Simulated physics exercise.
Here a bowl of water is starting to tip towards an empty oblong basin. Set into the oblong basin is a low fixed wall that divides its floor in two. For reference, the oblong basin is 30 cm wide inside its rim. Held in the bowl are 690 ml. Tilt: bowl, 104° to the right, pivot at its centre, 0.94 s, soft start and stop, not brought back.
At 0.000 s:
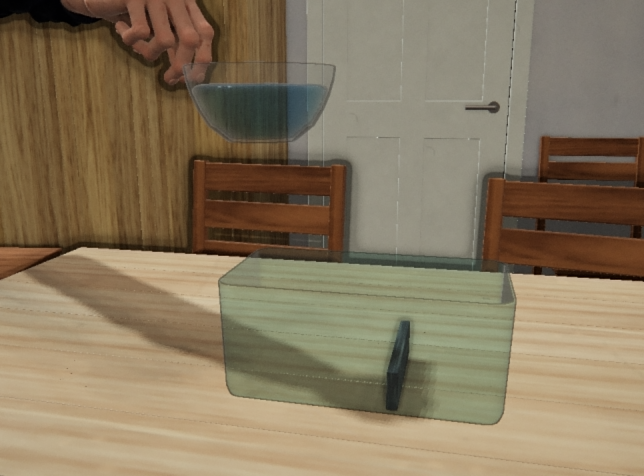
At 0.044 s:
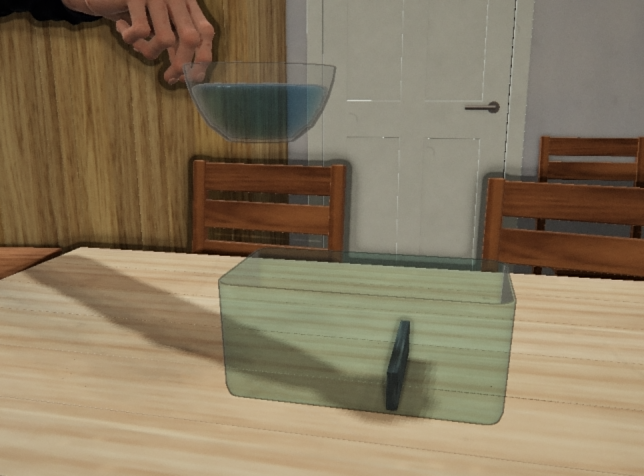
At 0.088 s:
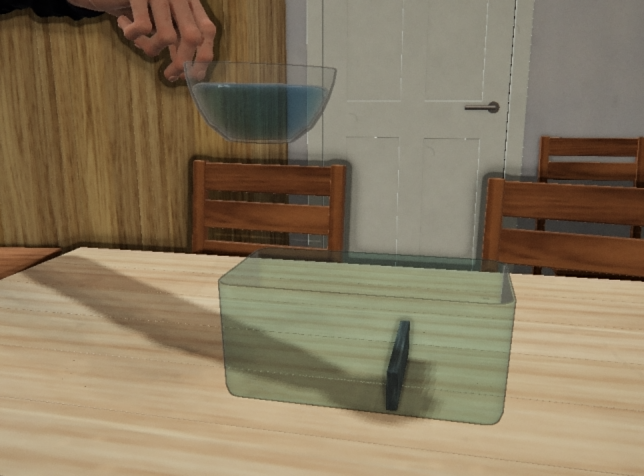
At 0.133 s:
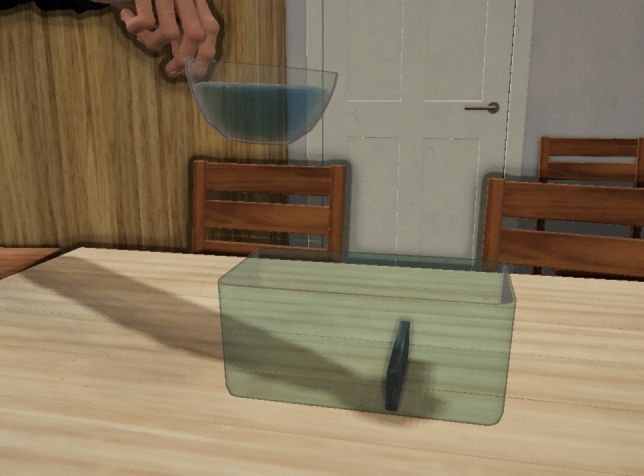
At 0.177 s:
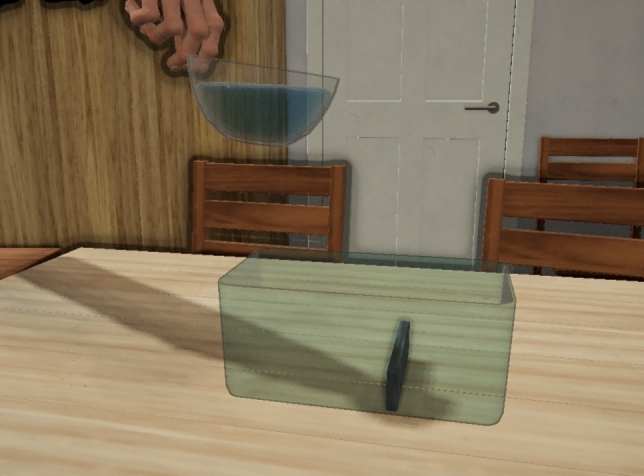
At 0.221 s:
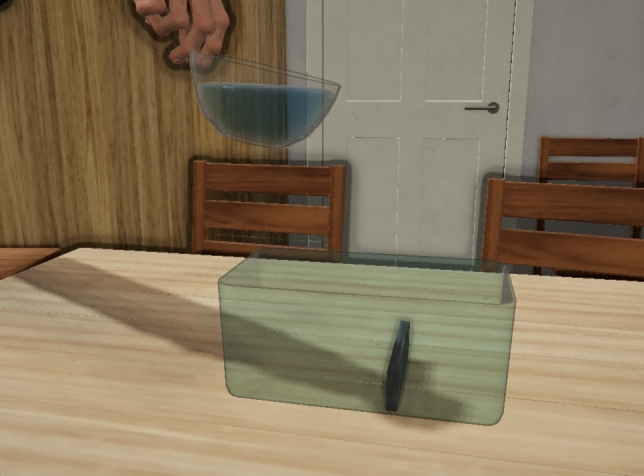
A clear bowl of blue water, with a hand at its upper left, tilted slightly to the right above an empty oblong basin on a wooden table, while the basin stayed still.
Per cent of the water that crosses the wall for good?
42 per cent.
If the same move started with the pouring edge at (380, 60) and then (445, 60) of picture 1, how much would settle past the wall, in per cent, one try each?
Around 80 per cent first, around 60 per cent next.
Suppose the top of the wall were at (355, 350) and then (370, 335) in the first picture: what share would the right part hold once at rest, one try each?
One try each: Around 80 percent and then around 75 percent.
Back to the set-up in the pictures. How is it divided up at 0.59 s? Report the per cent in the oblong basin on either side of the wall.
5 per cent left and 5 right, roughly.
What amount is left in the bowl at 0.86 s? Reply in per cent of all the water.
Close to 1 percent of the total.
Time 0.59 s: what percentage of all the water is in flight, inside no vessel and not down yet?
Near 46 per cent of it all.
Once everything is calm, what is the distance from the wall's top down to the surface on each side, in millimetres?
Near 30 mm for the left and near 26 mm for the right.
After 0.59 s the tilt is 72° and 44 per cent is still to pour, 5 is left of the wall and 5 right of it.
After 0.86 s the tilt is 102° and 1 per cent is still to pour, 45 is left of the wall and 43 right of it.
After 1.13 s the tilt is 104° and 0 per cent is still to pour, 57 is left of the wall and 42 right of it.
After 1.44 s the tilt is 104° and 0 per cent is still to pour, 57 is left of the wall and 42 right of it.
In the end 57 per cent lies left of the wall, 42 right of it and 1 outside.
